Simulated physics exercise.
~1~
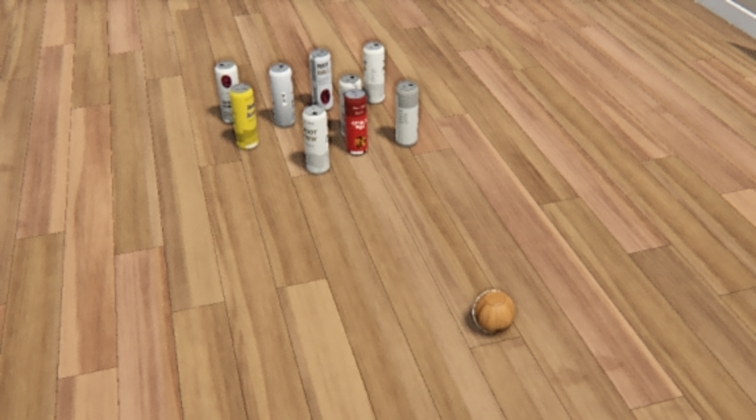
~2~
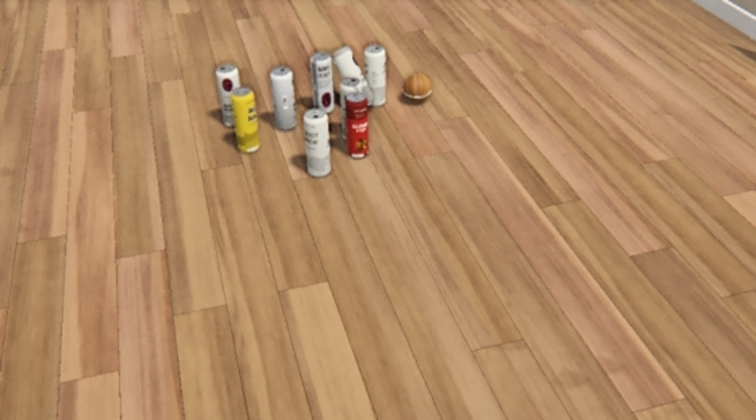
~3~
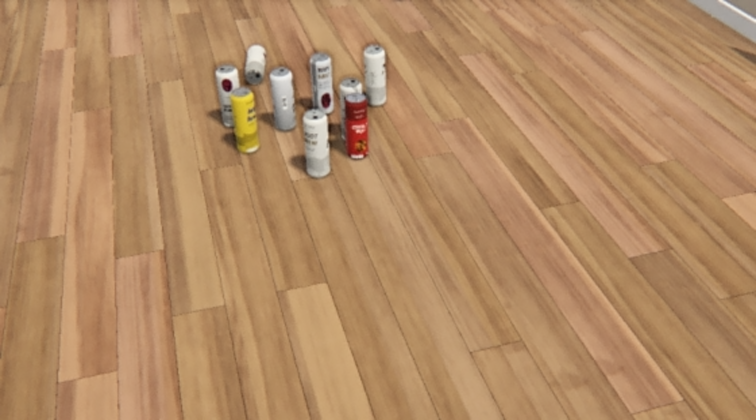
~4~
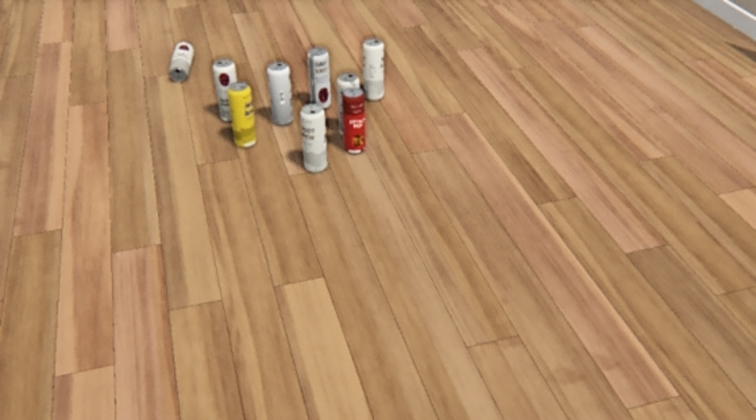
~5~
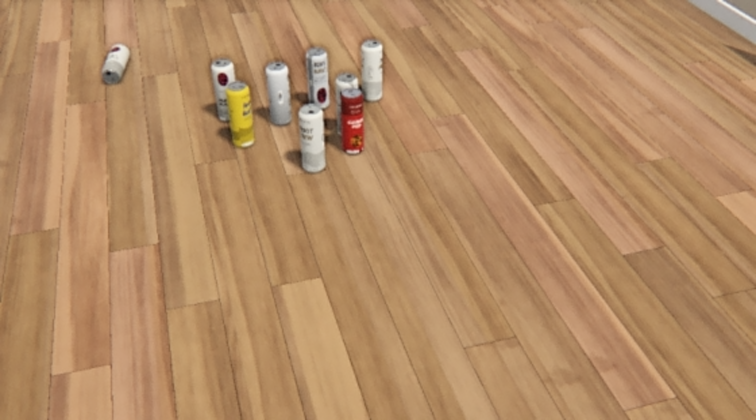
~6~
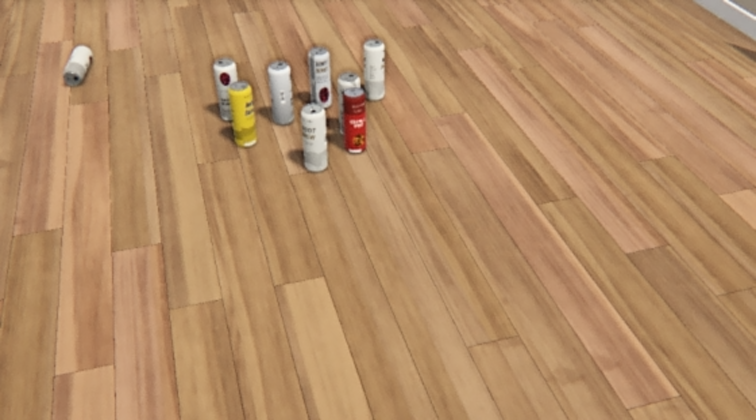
A wooden ball rolls away from the viewer across a plank floor, seen from above by a slightly swaying camera, toward a loose cluster of upright can-like tubes. Most of the tubes are white or silvery, with a yellow one at the front left and a red one at the front right. The ball reaches the right side of the group, and the pale tube that stood there is knocked leftward among the others. The ball then passes out of sight, while the toppled tube emerges behind the group and rolls left. It ends on its side at the far left, with all the rest still standing.
